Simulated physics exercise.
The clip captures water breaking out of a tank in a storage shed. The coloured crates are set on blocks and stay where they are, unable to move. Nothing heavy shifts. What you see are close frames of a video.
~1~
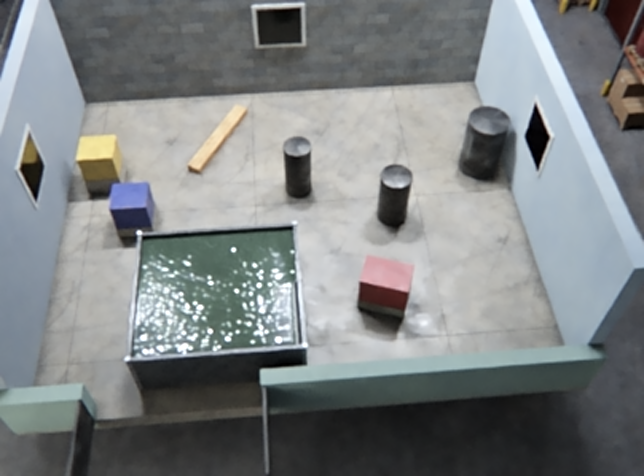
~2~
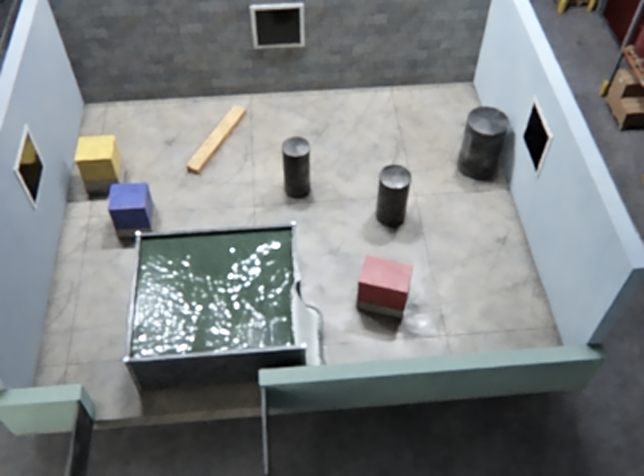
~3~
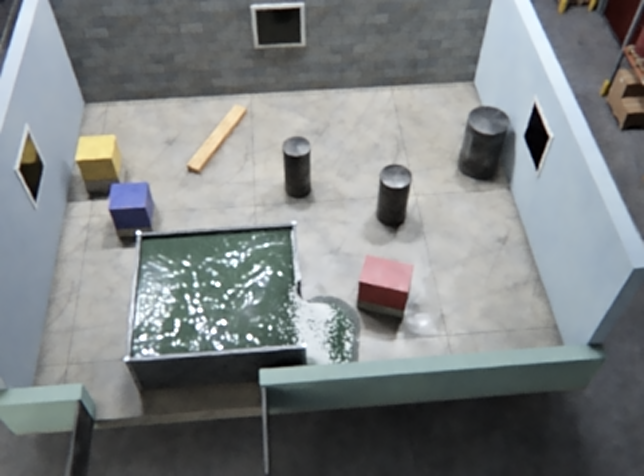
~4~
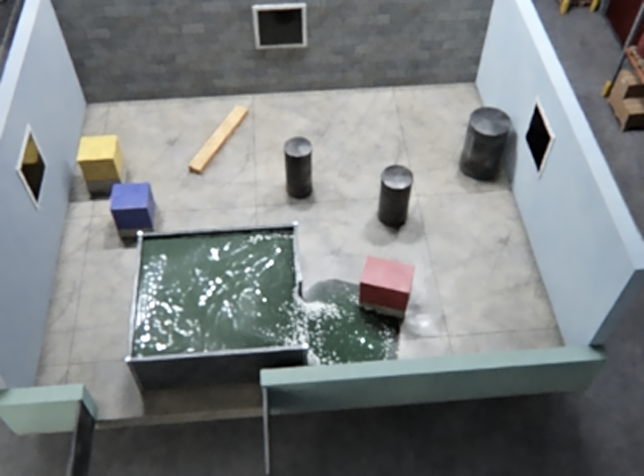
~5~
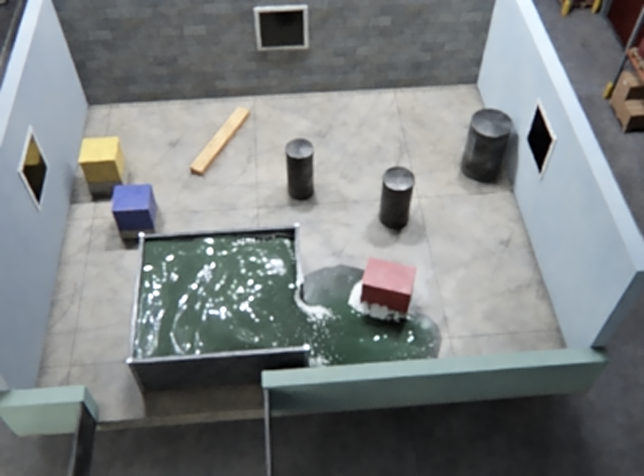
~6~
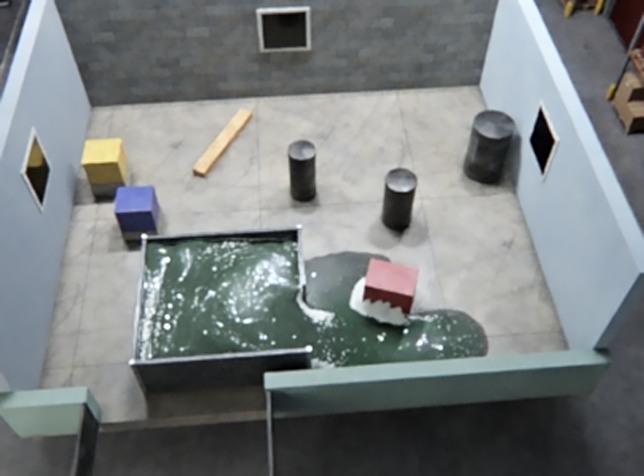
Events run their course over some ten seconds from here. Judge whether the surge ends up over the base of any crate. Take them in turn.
My prediction: The blue crate is protected. The yellow crate is protected. The red crate is exposed.
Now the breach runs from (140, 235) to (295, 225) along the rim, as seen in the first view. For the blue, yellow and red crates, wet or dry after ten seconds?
Result: Blue is swamped; yellow is not reached; red is not reached.
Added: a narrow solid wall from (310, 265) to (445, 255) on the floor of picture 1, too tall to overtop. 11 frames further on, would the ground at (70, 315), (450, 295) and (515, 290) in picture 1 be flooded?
As listed: Free of water, flooded, awash.
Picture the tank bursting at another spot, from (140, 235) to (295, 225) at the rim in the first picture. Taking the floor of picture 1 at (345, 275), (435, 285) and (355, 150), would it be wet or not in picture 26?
Taken in turn, that's not reached, not reached, and finally reached.
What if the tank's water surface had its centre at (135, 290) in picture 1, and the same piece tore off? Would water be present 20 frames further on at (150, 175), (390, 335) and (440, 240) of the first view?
As listed: Dry, under water, flooded.
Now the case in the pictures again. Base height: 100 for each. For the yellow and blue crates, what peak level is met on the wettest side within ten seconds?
Around 30 in a hundred for the first and 50 in a hundred for the second.
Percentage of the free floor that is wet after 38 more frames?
That comes to about 70 per cent.
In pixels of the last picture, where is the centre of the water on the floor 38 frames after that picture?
I'd mark it close to (364, 245).
A moment on, water covers 15 % of the floor; the blue crate not reached, the yellow crate not reached, the red crate water round its plinth.
Next, water covers 25 % of the floor; the blue crate not reached, the yellow crate not reached, the red crate water round its plinth.
Then, water covers 45 % of the floor; the blue crate not reached, the yellow crate not reached, the red crate water round its plinth.
Later, water covers 70 % of the floor; the blue crate not reached, the yellow crate not reached, the red crate water round its plinth.
In the end, water covers 95 % of the floor; the blue crate stayed above the water, the yellow crate stayed above the water, the red crate was topped.
